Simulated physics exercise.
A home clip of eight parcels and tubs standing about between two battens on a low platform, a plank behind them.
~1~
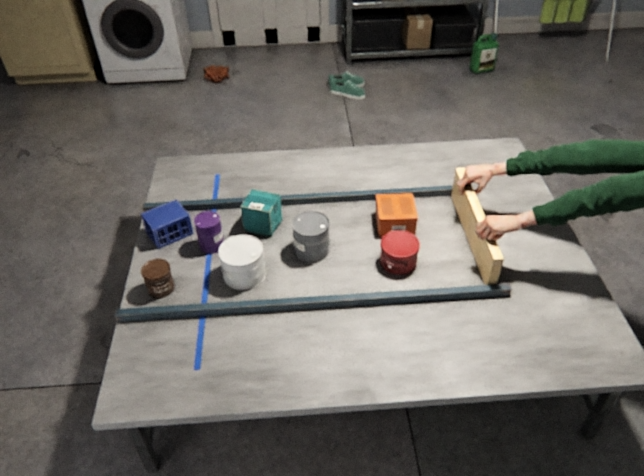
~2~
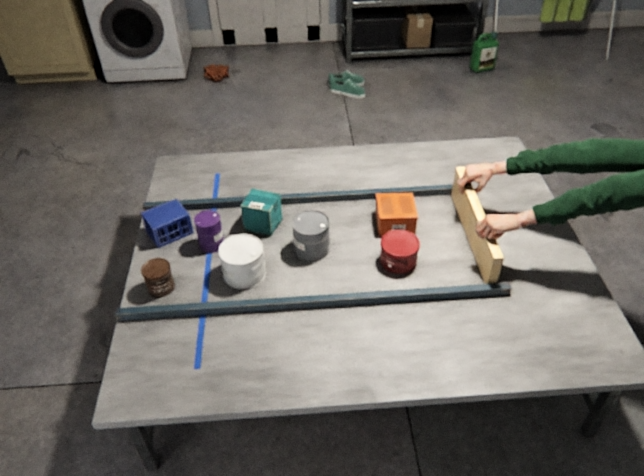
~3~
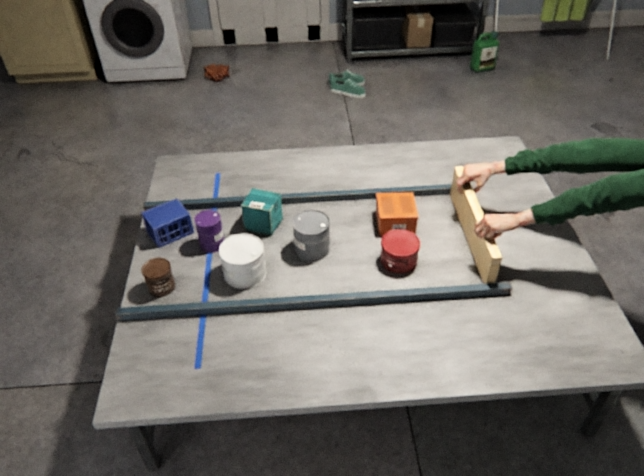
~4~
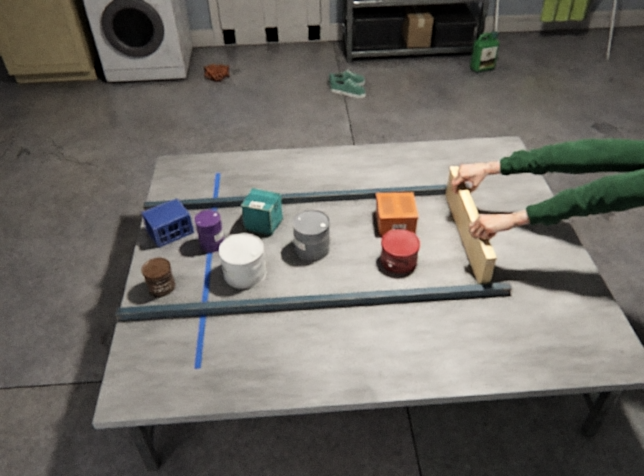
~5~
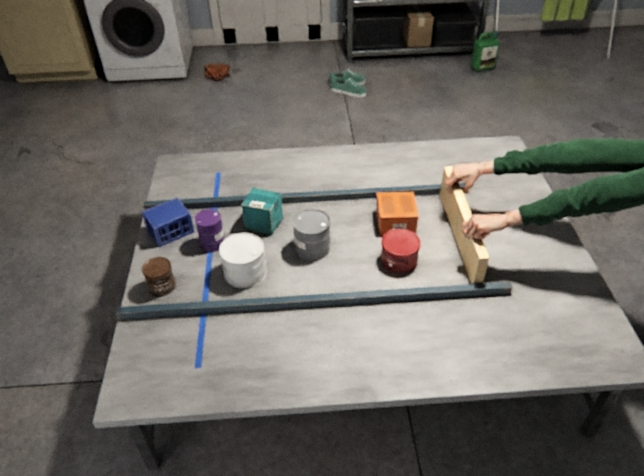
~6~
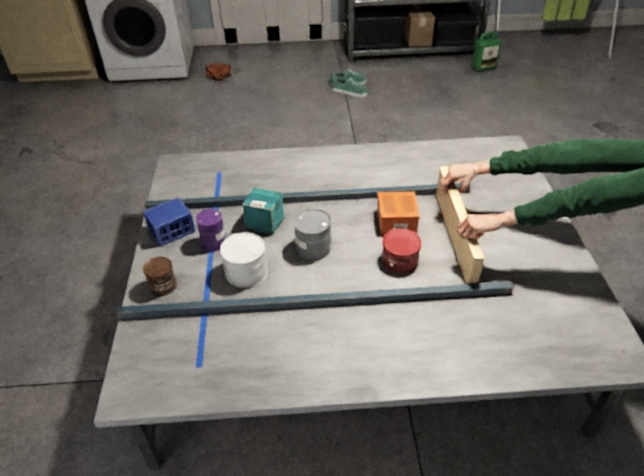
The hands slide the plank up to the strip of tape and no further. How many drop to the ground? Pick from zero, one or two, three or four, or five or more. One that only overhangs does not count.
As it turns out, the number that fall off is one or two.
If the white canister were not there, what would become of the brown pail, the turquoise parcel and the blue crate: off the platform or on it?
The brown pail holds on; the turquoise parcel stays on; the blue crate drops off.
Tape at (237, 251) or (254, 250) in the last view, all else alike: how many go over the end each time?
The counts: 0 and 0.
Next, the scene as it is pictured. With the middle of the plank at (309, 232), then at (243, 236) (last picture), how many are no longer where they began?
First 5, then 8.
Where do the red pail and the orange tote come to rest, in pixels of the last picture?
Near (188, 264) and (193, 220).
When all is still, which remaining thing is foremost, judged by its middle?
The purple canister ends nearest.
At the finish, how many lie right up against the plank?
2 of them.
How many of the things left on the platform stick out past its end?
That would be 1.
Soon after, none off yet; blue crate at rest near (169, 222); brown pail at rest near (161, 276); purple canister at rest near (212, 230).
After that, none off yet; blue crate displaced a little near (163, 222); brown pail at rest near (161, 276); purple canister displaced about its own width near (180, 235).
In the end, the number that fall off is one or two; gone, brown pail and blue crate.
